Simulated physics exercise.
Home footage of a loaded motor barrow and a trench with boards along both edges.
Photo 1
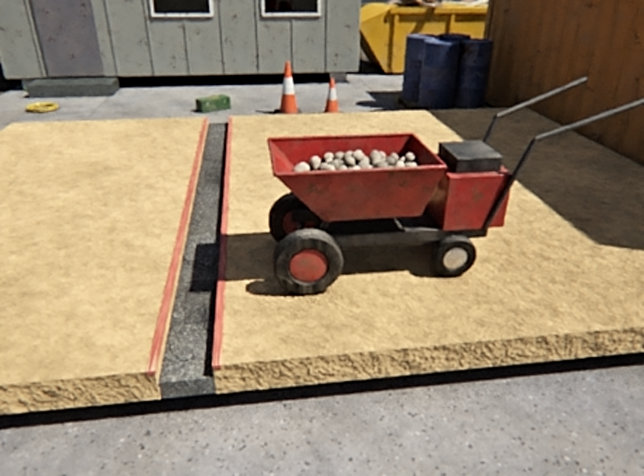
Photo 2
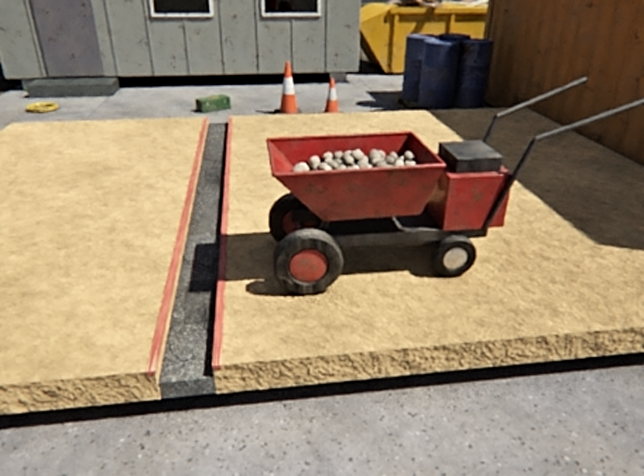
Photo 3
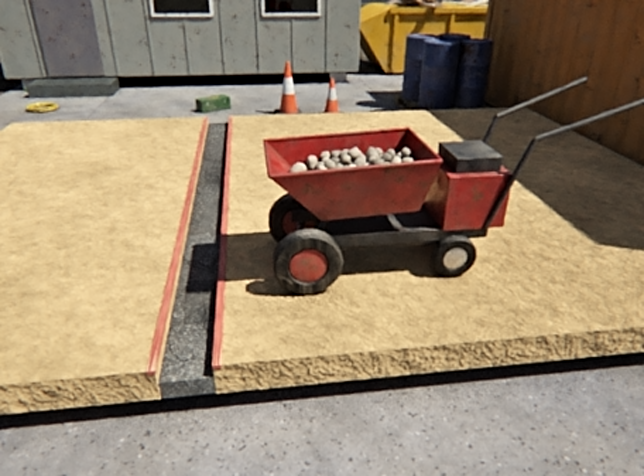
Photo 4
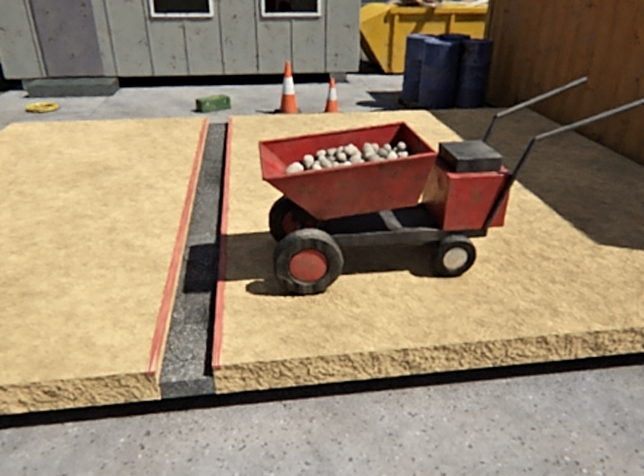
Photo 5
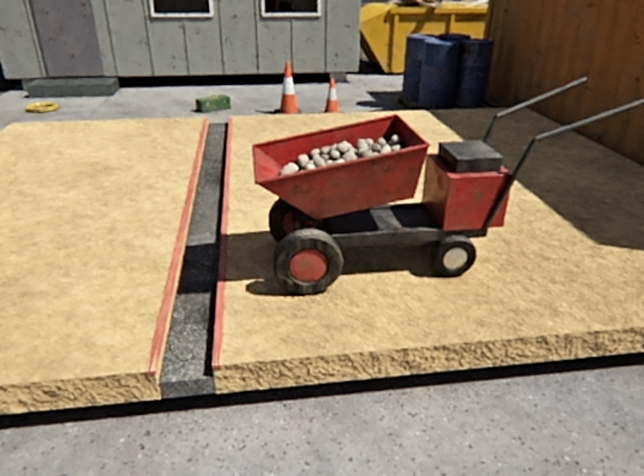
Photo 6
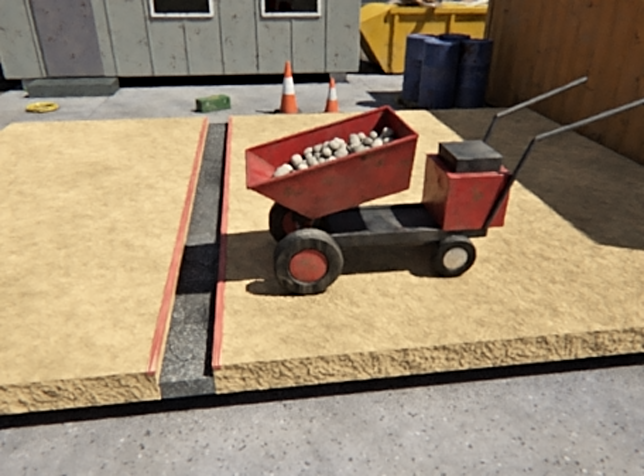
The footage shows a red motor barrow loaded with rounded pebbles standing to the right of a narrow, board-edged trench. The skip starts level, then gradually tilts down toward the left while the wheels stay in place.
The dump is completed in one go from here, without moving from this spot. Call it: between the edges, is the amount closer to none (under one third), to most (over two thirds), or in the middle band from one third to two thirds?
In the middle band.
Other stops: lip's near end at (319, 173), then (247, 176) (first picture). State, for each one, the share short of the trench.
Some 20 % then some 0 %.
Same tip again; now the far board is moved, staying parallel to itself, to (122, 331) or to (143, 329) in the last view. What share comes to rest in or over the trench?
The first try comes out at 80 percent and the second at 70 percent.
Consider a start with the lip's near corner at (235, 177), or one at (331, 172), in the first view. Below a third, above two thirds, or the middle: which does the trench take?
First spot: Under a third; second spot: Between a third and two thirds.
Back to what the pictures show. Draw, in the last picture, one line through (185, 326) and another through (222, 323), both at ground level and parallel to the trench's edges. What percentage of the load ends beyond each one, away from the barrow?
Respectively 60 and 90 %.
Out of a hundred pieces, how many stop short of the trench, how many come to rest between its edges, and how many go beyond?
Out of a hundred, short 0, between 50, beyond 40.
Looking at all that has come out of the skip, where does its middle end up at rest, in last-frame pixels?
Somewhere around (180, 272) in the last picture.
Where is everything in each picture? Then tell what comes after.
The first frame shows lip of the skip at (275, 175), level; top of the load at (361, 168), river pebbles; first edge of the trench at (219, 323); far edge at (160, 328), the trench under half as wide as the skip, and shallow for its width.
The second frame shows lip of the skip at (274, 175), level; top of the load at (360, 168).
The third frame shows lip of the skip at (270, 177), tipped barely; top of the load at (365, 169).
The fourth frame shows lip of the skip at (264, 179), tipped a little; top of the load at (369, 158).
The fifth frame shows lip of the skip at (257, 183), tipped a little; top of the load at (375, 158).
The sixth frame shows lip of the skip at (248, 188), tipped clearly; top of the load at (367, 152); first edge of the trench at (219, 323); far edge at (160, 328).
Soon, skip tipped steeply; all in the skip.
A while on, skip tipped right over; about two thirds in the skip; about a quarter in or heaped over the trench; a small part beyond it; a stray few falling.
Towards the end, skip tipped right over; a small part in the skip; about half in or heaped over the trench; about a third beyond it.
Finally, skip tipped right over; a small part in the skip; about half in or heaped over the trench; about a third beyond it.
